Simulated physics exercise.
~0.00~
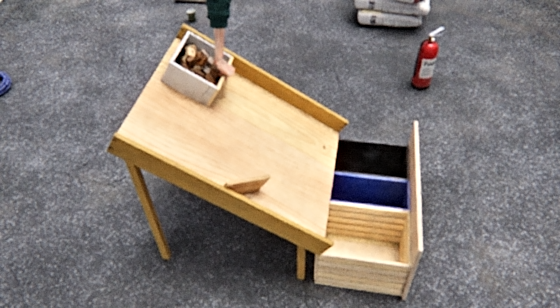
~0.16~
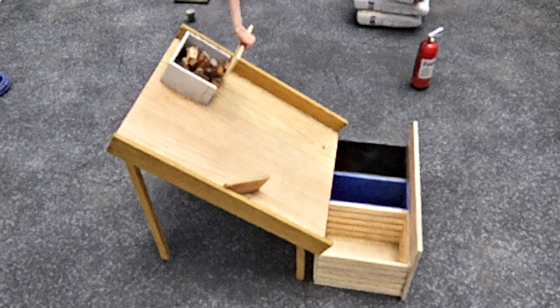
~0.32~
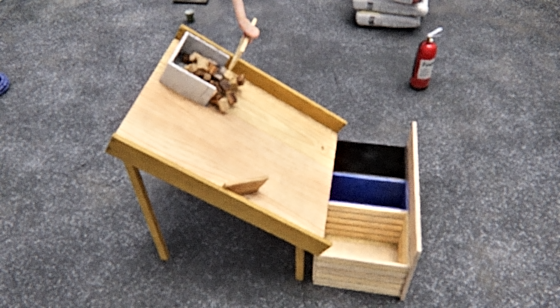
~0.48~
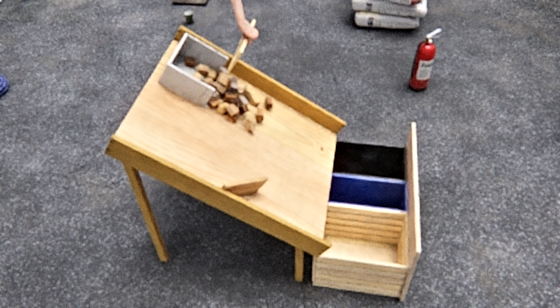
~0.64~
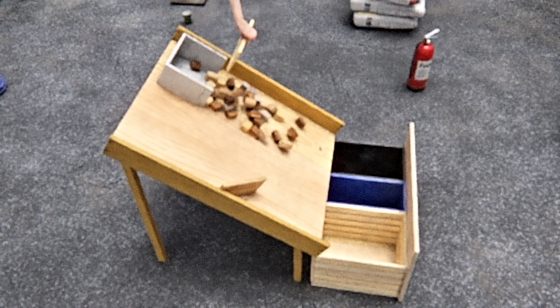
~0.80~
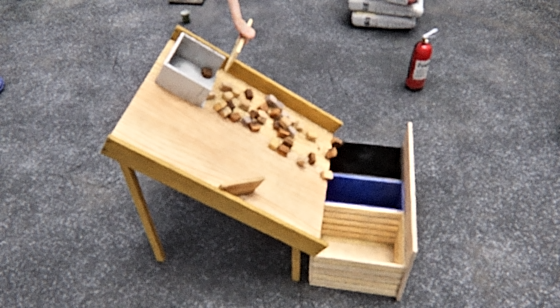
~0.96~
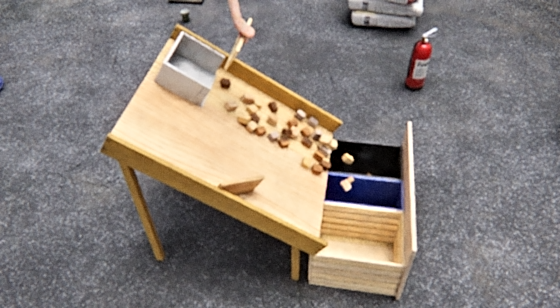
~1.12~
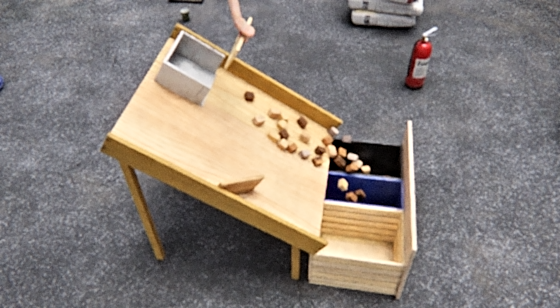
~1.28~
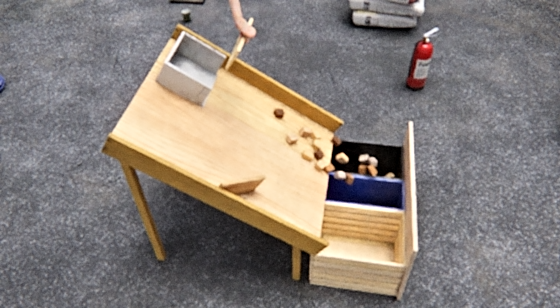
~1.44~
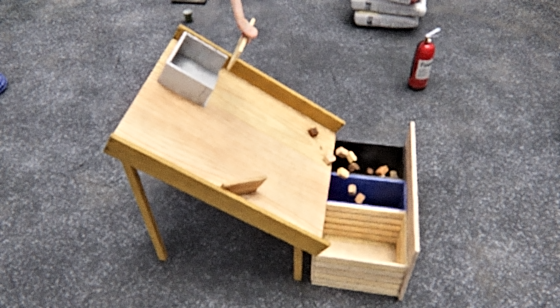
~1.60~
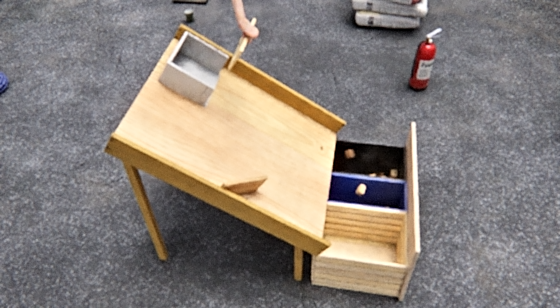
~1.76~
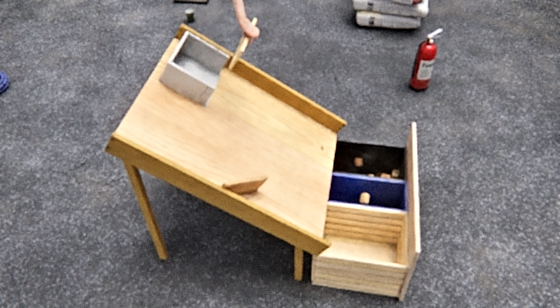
On dark grey, rough-looking ground, seen from above by a slightly swaying camera, a wooden table with raised edges slopes down to the right. A white pen full of brown and tan wooden blocks sits at its top, a small angled board stands near the lower edge, and a black tub, a blue tote and a wooden bin wait beyond, with a red fire extinguisher behind. A hand lifts the pen's gate and holds it aside. The blocks spill out, spread and tumble down along the far side, missing the angled board. They drop into the black tub and blue tote, leaving the slope clear and the wooden bin empty.
